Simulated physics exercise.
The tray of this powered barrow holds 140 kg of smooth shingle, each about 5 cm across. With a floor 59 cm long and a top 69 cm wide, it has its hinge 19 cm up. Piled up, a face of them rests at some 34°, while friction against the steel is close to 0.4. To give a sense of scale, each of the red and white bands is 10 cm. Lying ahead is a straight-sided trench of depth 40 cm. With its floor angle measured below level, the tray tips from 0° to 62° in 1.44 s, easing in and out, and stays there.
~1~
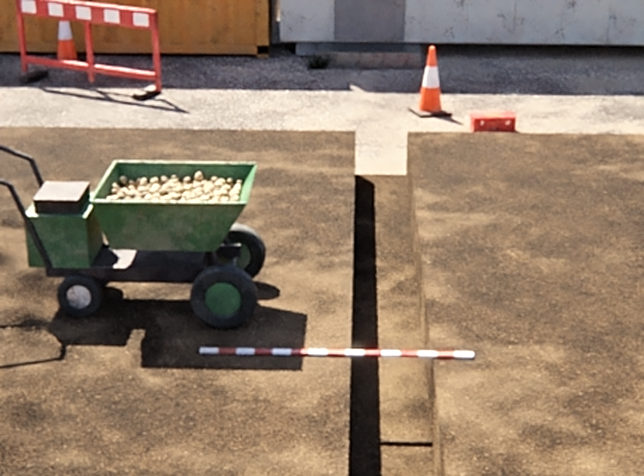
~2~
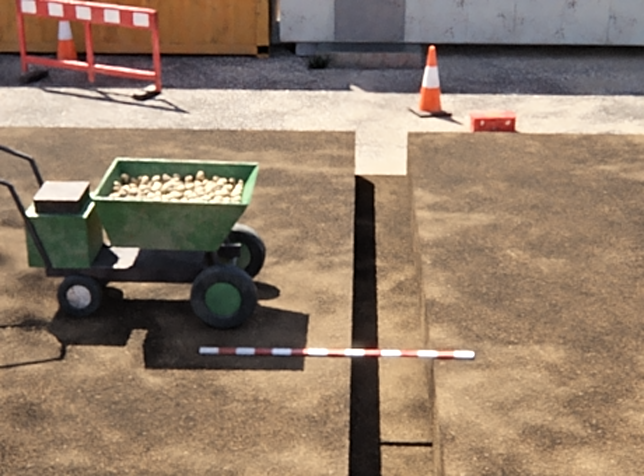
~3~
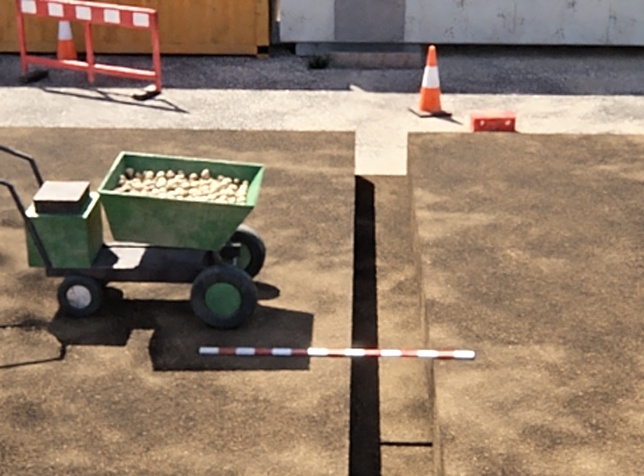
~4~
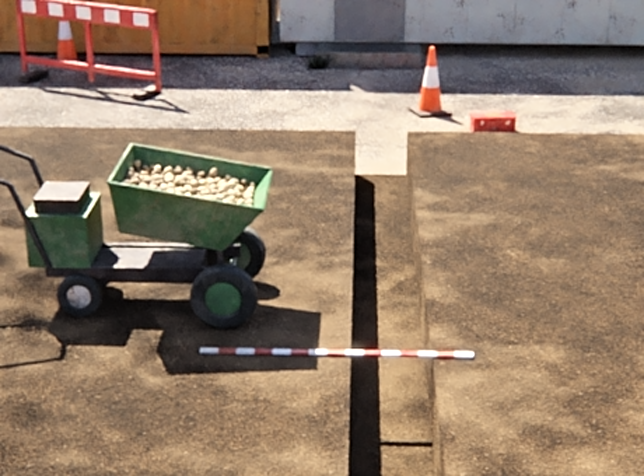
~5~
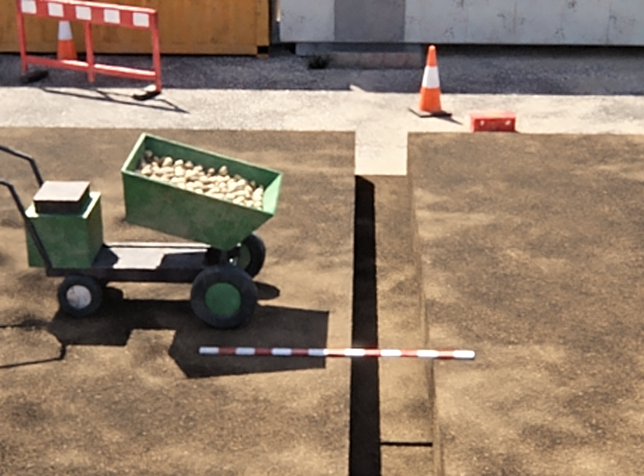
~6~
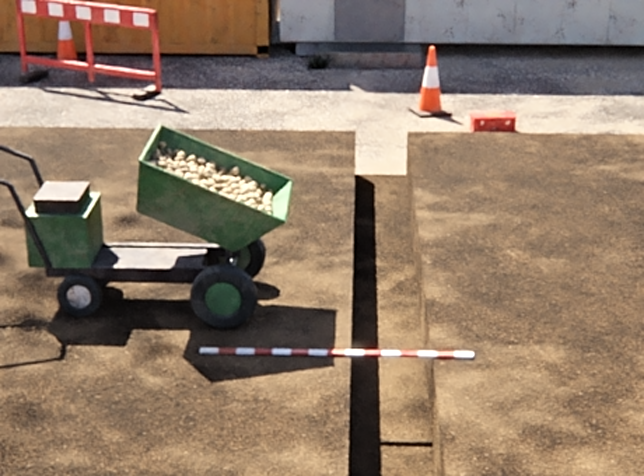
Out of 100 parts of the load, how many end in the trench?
Some 62 out of 100.
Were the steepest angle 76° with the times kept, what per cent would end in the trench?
Roughly 95 percent.
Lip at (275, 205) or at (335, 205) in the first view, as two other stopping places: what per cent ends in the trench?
The first gives about 70 percent and the second about 30 percent.
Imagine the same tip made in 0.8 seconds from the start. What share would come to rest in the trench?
Near 70 per cent.
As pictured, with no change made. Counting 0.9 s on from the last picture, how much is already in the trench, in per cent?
At that moment: Approx. 15 %.
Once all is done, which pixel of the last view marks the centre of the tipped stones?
Their centre sits close to (385, 356).
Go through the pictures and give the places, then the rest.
In the first picture, the tray is at 0°, its lip at (246, 204); the top of the load is at (173, 189).
In the second picture, lip at (248, 205), floor tilted 1°, highest stones at (155, 188).
In the third picture, lip at (254, 206), floor tilted 5°, highest stones at (144, 184).
In the fourth picture, lip at (263, 210), floor tilted 10°, highest stones at (142, 175).
In the fifth picture, the tray is at 16°, its lip at (274, 215); the top of the load is at (150, 168).
In the sixth picture, the tray is at 23°, its lip at (285, 222); the top of the load is at (160, 156).
Then, 0.5 s after the last picture the floor is at 52°, 100 % in the tray; the foremost stones are at (309, 242).
Then, 0.9 s after the last picture the floor is at 62°, 76 % in the tray, 8 % short of the trench, 16 % in the trench; the foremost stones are at (394, 340).
Then, 1.3 s after the last picture the floor is at 62°, 50 % in the tray, 8 % short of the trench, 42 % in the trench; the foremost stones are at (421, 362).
Then, 3.2 s after the last picture the floor is at 62°, 27 % in the tray, 11 % short of the trench, 62 % in the trench; the foremost stones are at (421, 350).
